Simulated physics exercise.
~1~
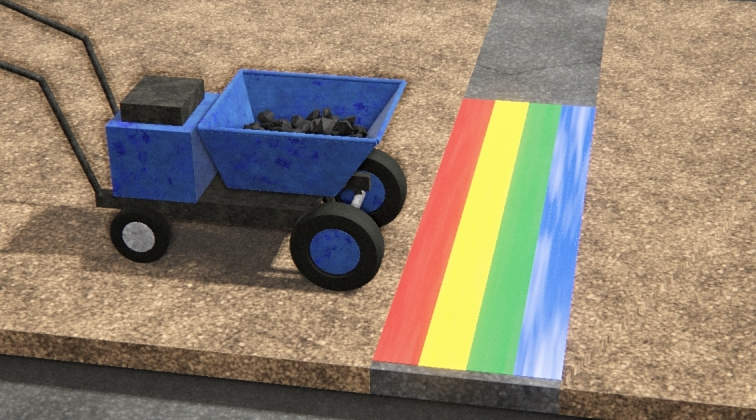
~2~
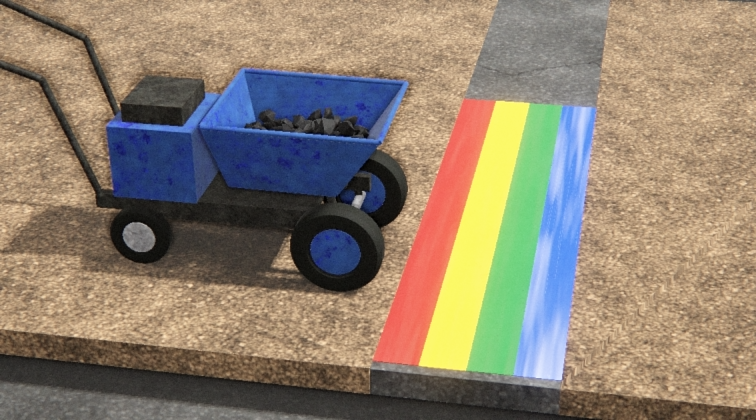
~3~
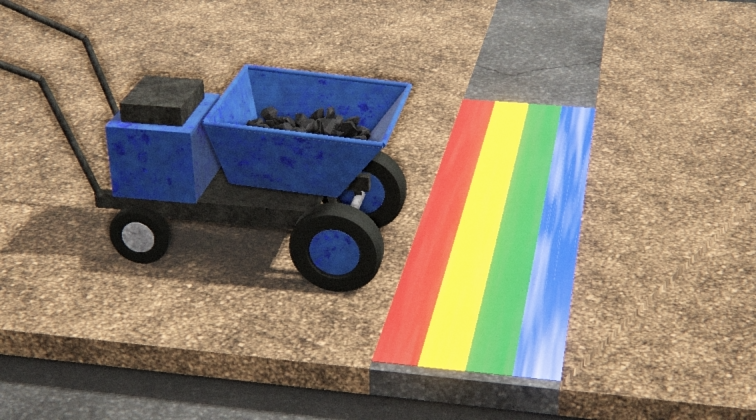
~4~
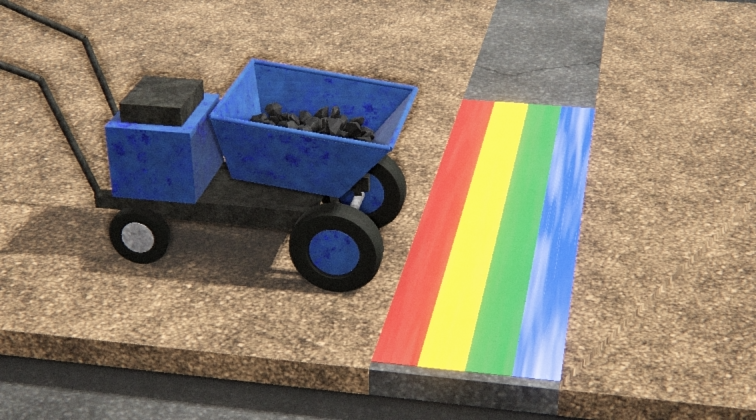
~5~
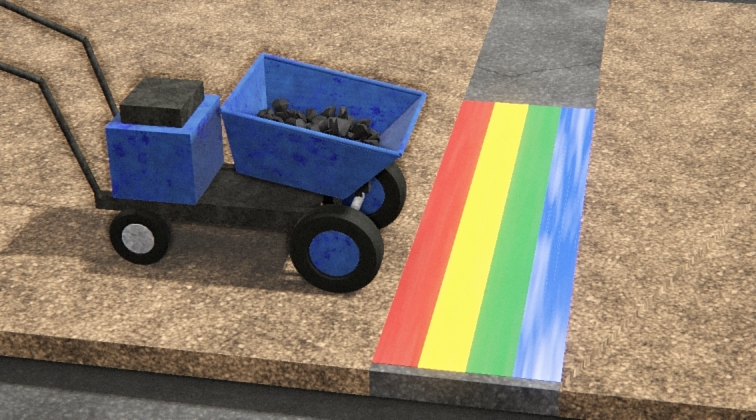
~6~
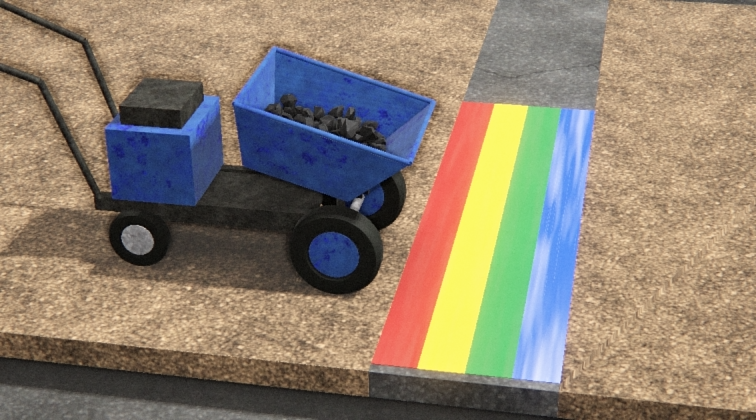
On a flat slab of speckled brown ground crossed by a dark grey strip, seen from above at an angle, the view stays essentially still. A blue powered barrow with black wheels and handles stands at left, its skip holding dark lumps, beside a pad striped red, yellow, green and blue. The skip starts level, then tilts gradually forward to the right, its rear rising while the wheels stay put.
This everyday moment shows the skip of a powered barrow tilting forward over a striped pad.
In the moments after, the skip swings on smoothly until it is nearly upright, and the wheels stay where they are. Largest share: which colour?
Colour: Green.
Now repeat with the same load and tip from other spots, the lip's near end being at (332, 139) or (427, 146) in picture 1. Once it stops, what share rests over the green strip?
20 and 10 in a hundred, in that order.
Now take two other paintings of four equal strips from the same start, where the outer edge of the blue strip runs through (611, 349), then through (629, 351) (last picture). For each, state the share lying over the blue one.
About 10 % and 0 %.
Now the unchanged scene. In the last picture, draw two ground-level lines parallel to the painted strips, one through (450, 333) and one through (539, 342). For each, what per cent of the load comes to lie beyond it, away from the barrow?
Close to 80 and 10 per cent respectively.
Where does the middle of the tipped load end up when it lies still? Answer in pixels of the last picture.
I'd place the middle at about (515, 268).
Soon, skip tipped steeply; all in the skip.
A while on, skip tipped right over; nearly all in the skip; a small part over the yellow strip; a small part over the green strip.
Towards the end, skip tipped right over; about a quarter in the skip; a small part over the yellow strip; about a third over the green strip; about a quarter over the blue strip; a stray few off the paint.
Finally, skip tipped right over; about a quarter in the skip; a stray few over the red strip; a small part over the yellow strip; about a third over the green strip; about a quarter over the blue strip; a small part off the paint.
